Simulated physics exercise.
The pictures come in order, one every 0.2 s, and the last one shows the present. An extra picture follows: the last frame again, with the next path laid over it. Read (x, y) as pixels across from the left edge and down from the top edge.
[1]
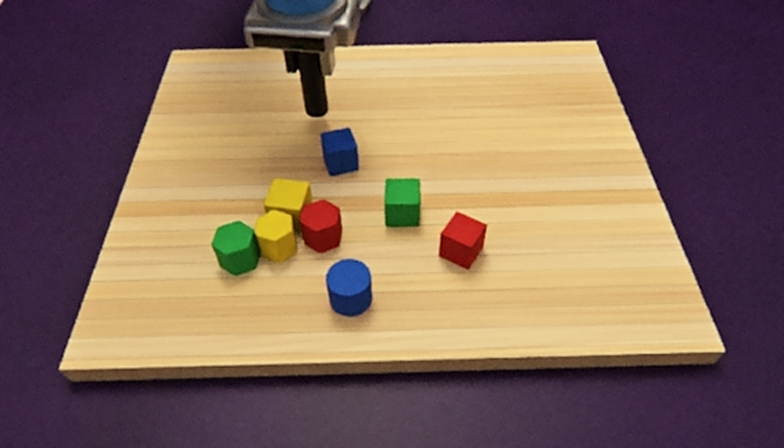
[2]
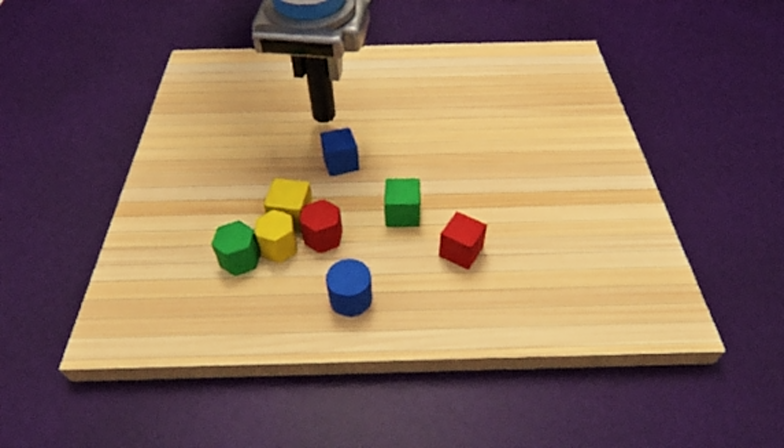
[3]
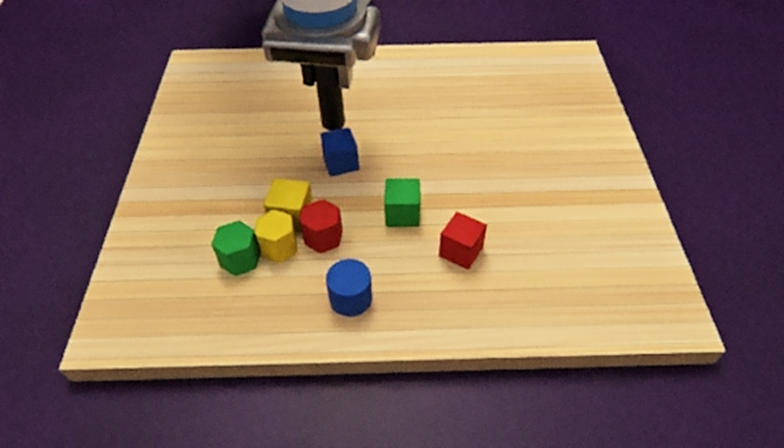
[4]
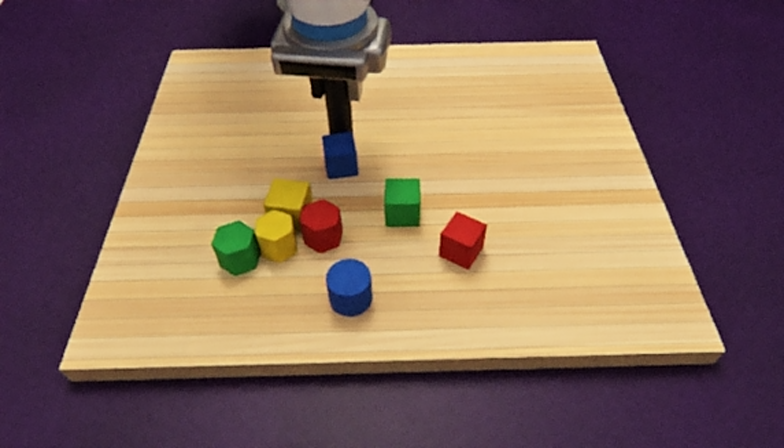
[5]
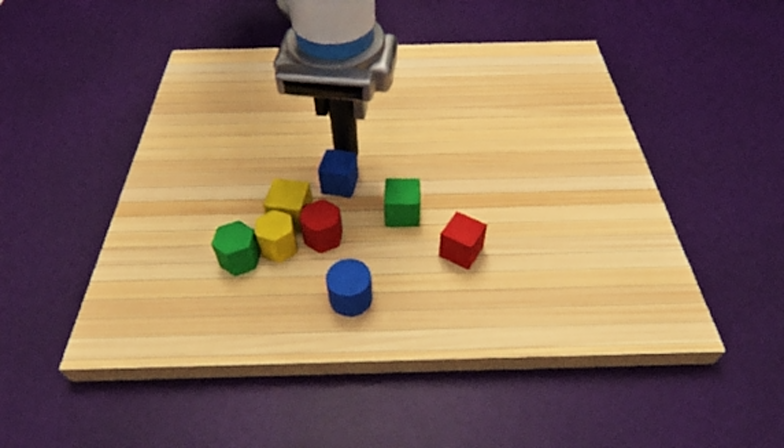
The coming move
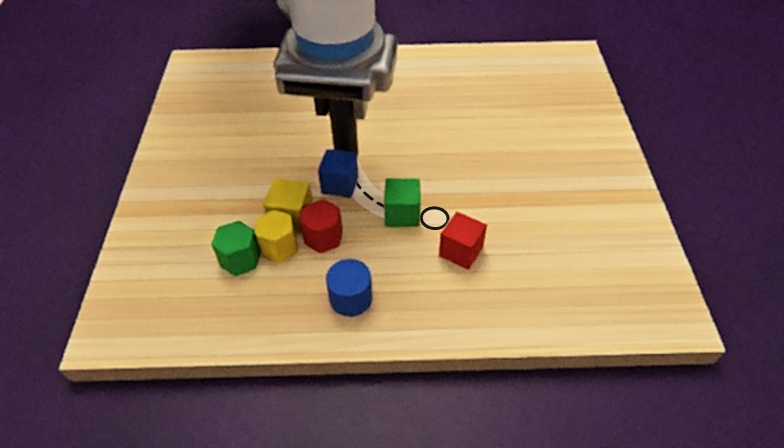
The video shows a robotic arm above a wooden board of coloured blocks, its black pusher moving down and slightly right to the blue cube, then nudging it a short way toward the red hexagonal block while the others stay still.
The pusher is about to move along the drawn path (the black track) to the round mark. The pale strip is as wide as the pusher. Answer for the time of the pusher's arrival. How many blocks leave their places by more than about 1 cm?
The number will come to 3 or more.
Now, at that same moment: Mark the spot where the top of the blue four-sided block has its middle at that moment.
I expect it at (336, 181).
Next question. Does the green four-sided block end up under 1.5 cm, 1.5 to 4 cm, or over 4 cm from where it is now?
Beyond 4 cm.
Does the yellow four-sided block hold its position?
The answer is yes.
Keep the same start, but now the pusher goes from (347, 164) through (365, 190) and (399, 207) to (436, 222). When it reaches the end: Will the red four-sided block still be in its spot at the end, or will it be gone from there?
That block gets shifted.
Drawn move, from (347, 164) through (363, 191) and (394, 210) to (435, 218).
On the path given first. One third of the way, pusher (362, 180); blue four-sided block (336, 181), turned 45° clockwise.
Two thirds of the way, pusher (394, 199); blue four-sided block (336, 181), turned 45° clockwise; green four-sided block (423, 199), turned 20° clockwise.
At the end, pusher (436, 207); yellow four-sided block still; red hexagonal block still; blue four-sided block (336, 181), turned 45° clockwise; green four-sided block (462, 212), turned 45° clockwise; red four-sided block (480, 240), turned 15° clockwise.
